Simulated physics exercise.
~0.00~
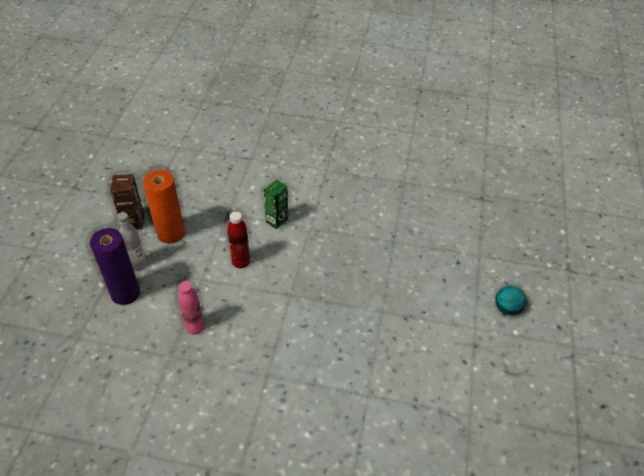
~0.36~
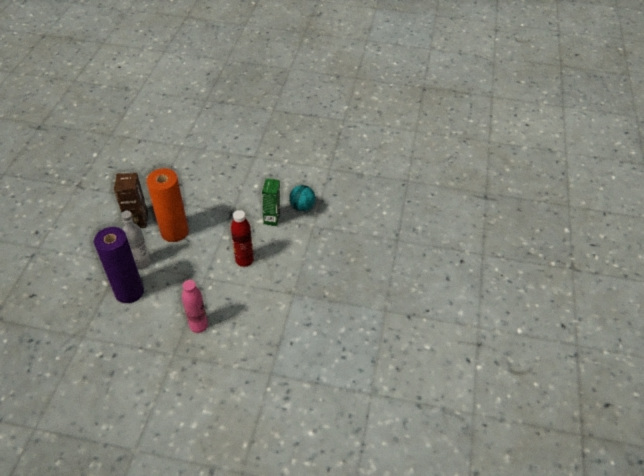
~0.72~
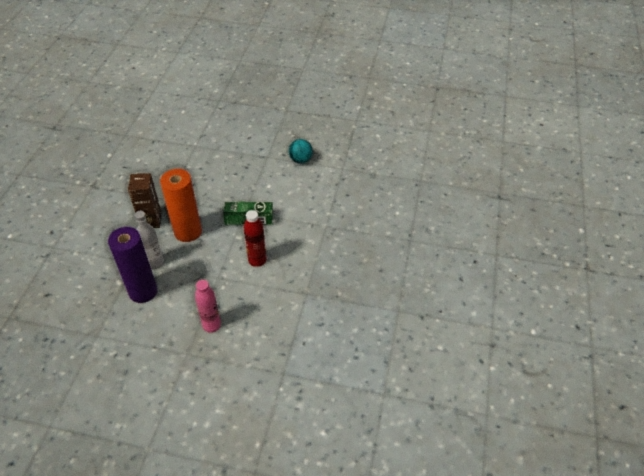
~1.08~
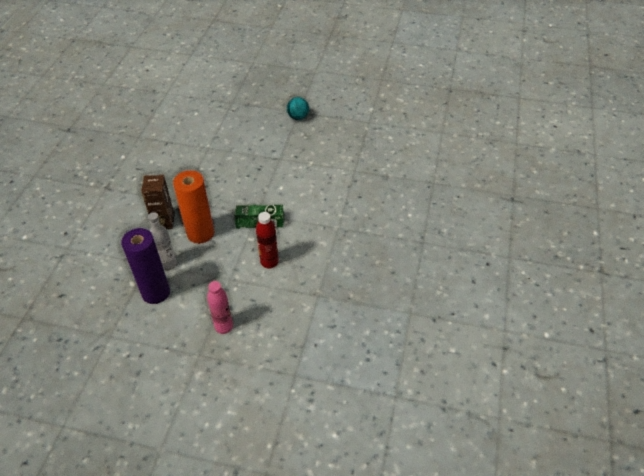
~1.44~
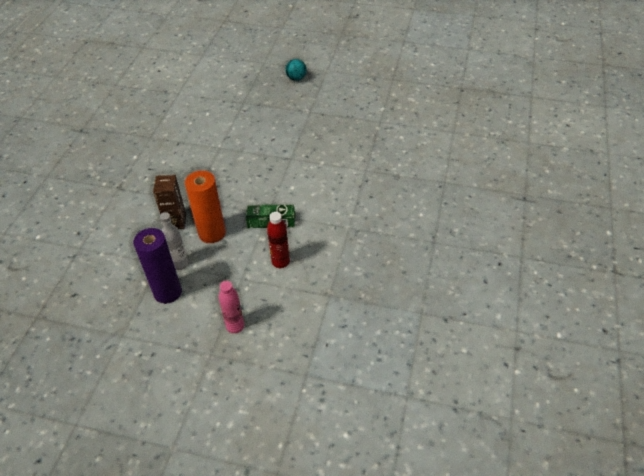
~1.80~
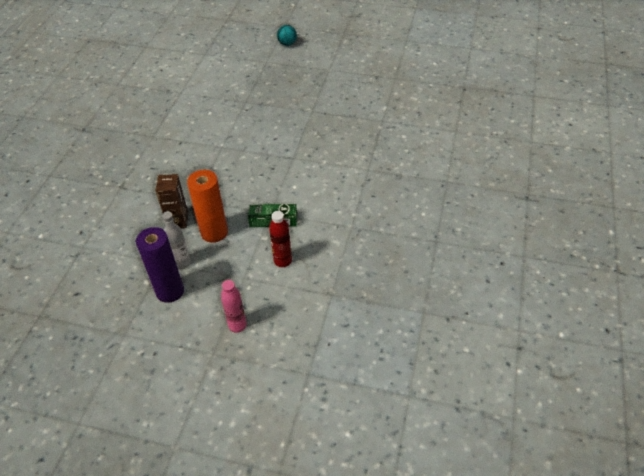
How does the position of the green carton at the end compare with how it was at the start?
At the start the green carton stands upright, and at the end it lies on its side on the floor.
